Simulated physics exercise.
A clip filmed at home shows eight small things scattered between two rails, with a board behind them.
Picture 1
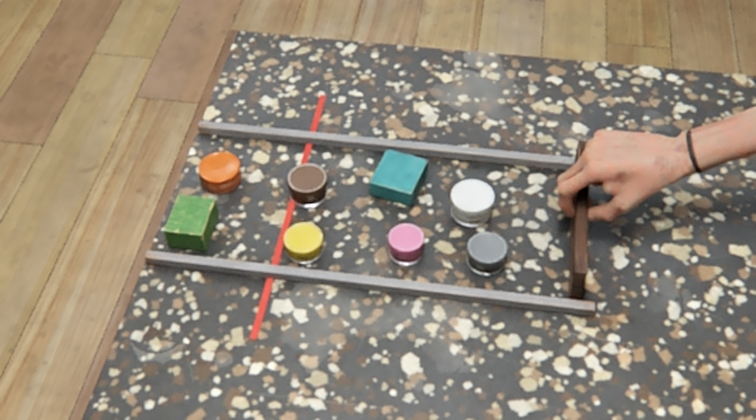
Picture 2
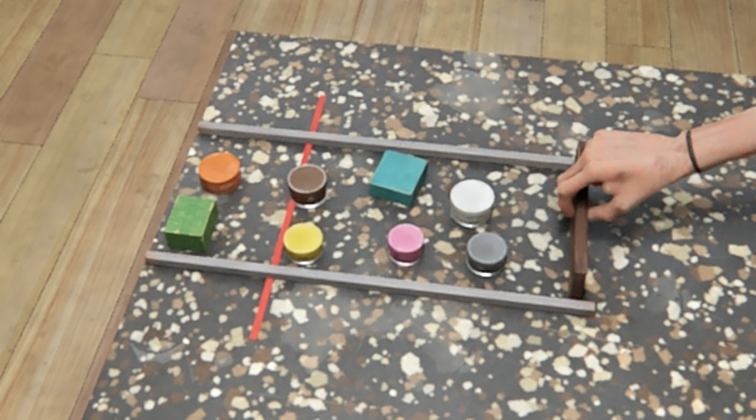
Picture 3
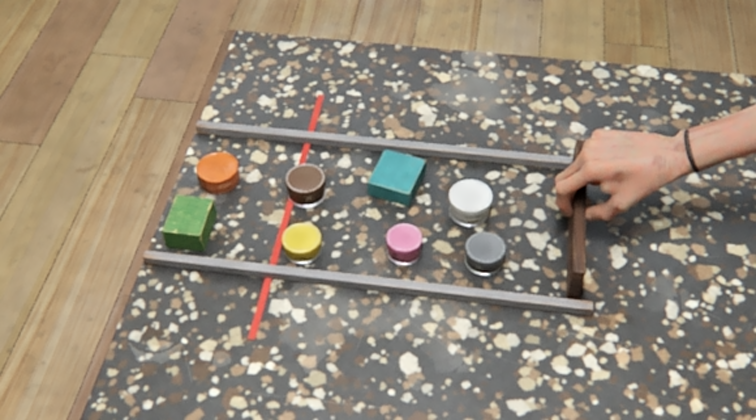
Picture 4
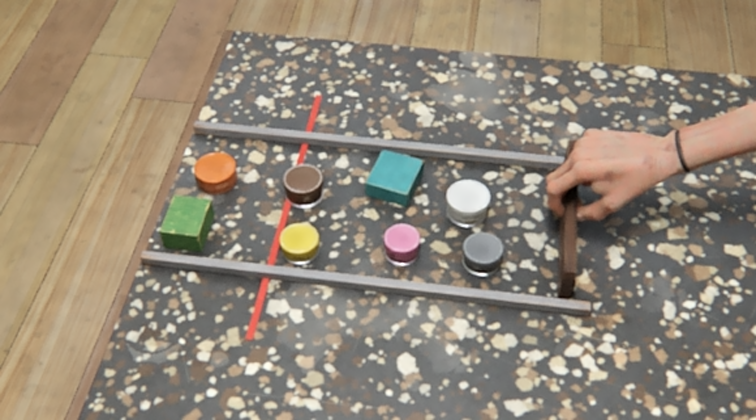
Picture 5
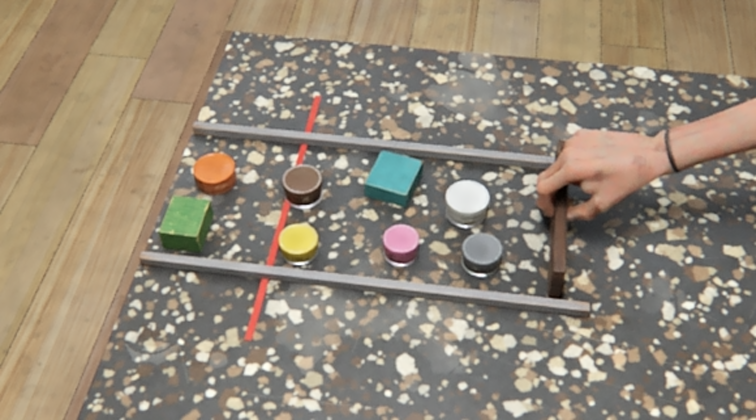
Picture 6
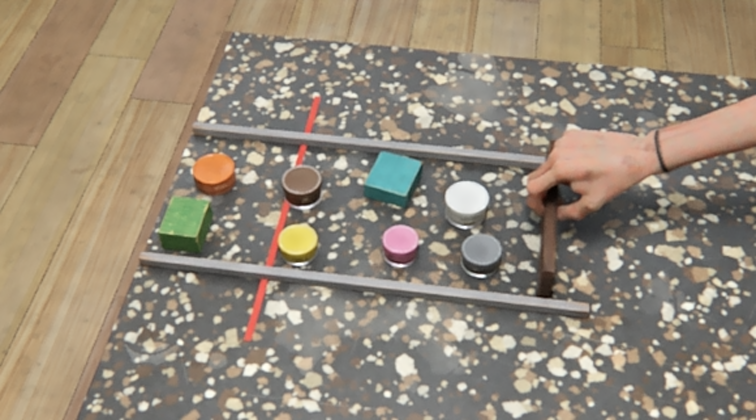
In the video, eight small blocks and round containers sit scattered between two rails on a speckled surface crossed by red tape, while a hand at the right holds an upright dark board and slides it a short way left.
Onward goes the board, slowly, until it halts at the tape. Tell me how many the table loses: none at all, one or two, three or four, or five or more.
Spilled: Not one.
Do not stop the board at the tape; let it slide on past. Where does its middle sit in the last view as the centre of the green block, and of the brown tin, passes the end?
Around (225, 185), then around (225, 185).
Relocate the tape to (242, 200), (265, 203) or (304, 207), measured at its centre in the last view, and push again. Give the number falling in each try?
Counts per try, in order: 1 / 0 / 0.
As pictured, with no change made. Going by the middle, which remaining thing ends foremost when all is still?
It's the orange tub.
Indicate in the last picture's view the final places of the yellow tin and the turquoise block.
You'll find the first one at (241, 248) and the second at (268, 157).
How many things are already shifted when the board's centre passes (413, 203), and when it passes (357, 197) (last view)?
Note: First position 4; second position 6.
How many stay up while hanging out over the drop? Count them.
In total, 0 of them.
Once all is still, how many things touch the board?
Counting them up gives 3.
A little later, none off yet; green block at rest near (186, 224); orange tub at rest near (215, 174); brown tin at rest near (302, 187).
Next, none off yet; green block at rest near (186, 224); orange tub at rest near (215, 174); brown tin shifted about its own width near (270, 188).
When it is over, the number that fall off is zero.
